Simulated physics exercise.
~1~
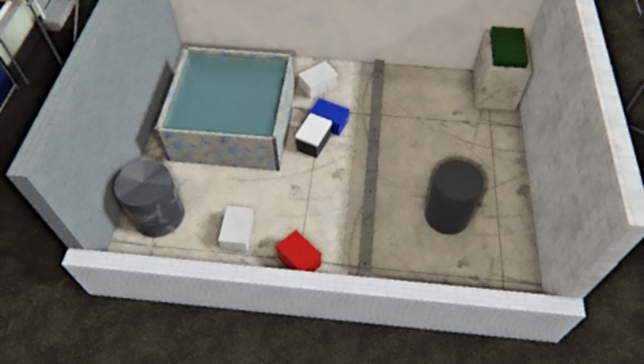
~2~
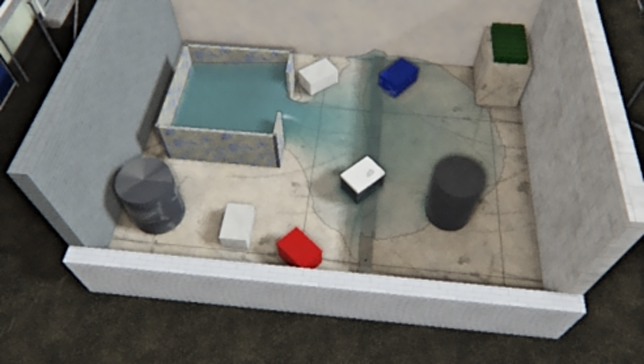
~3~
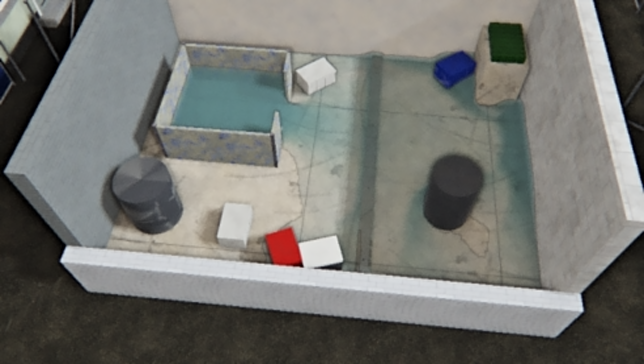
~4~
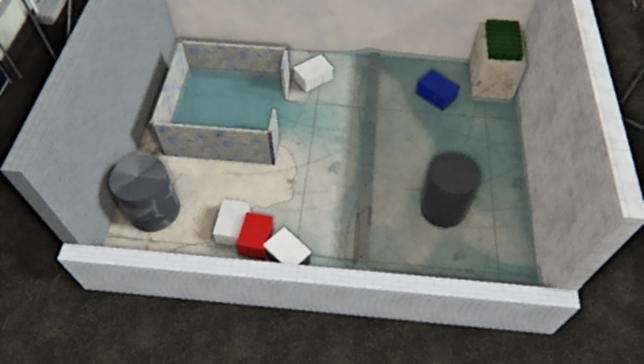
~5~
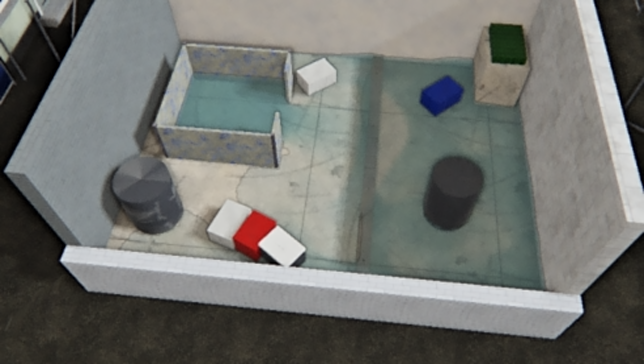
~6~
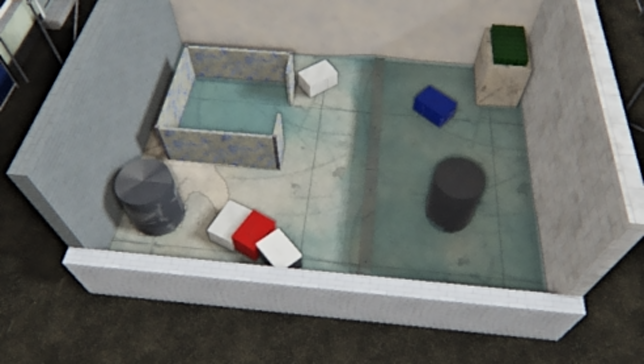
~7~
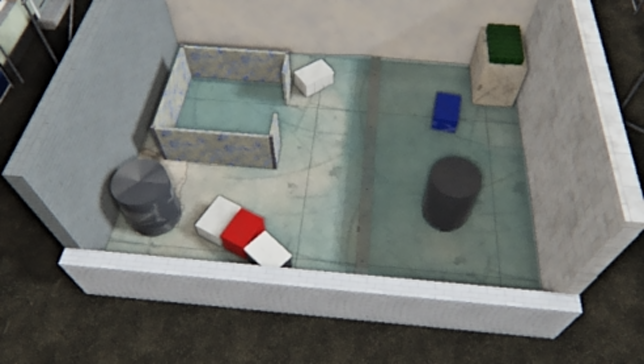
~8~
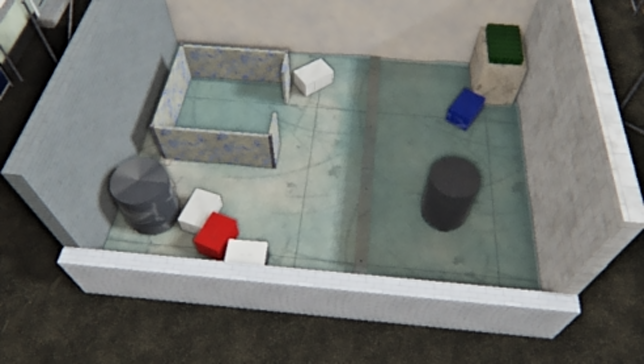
We see a walled tank of water give way on its right side, flooding the enclosure and carrying a blue block across the low kerb toward the right, while a white block swings down beside a red one, and the front blocks end up drifting left along the near wall.
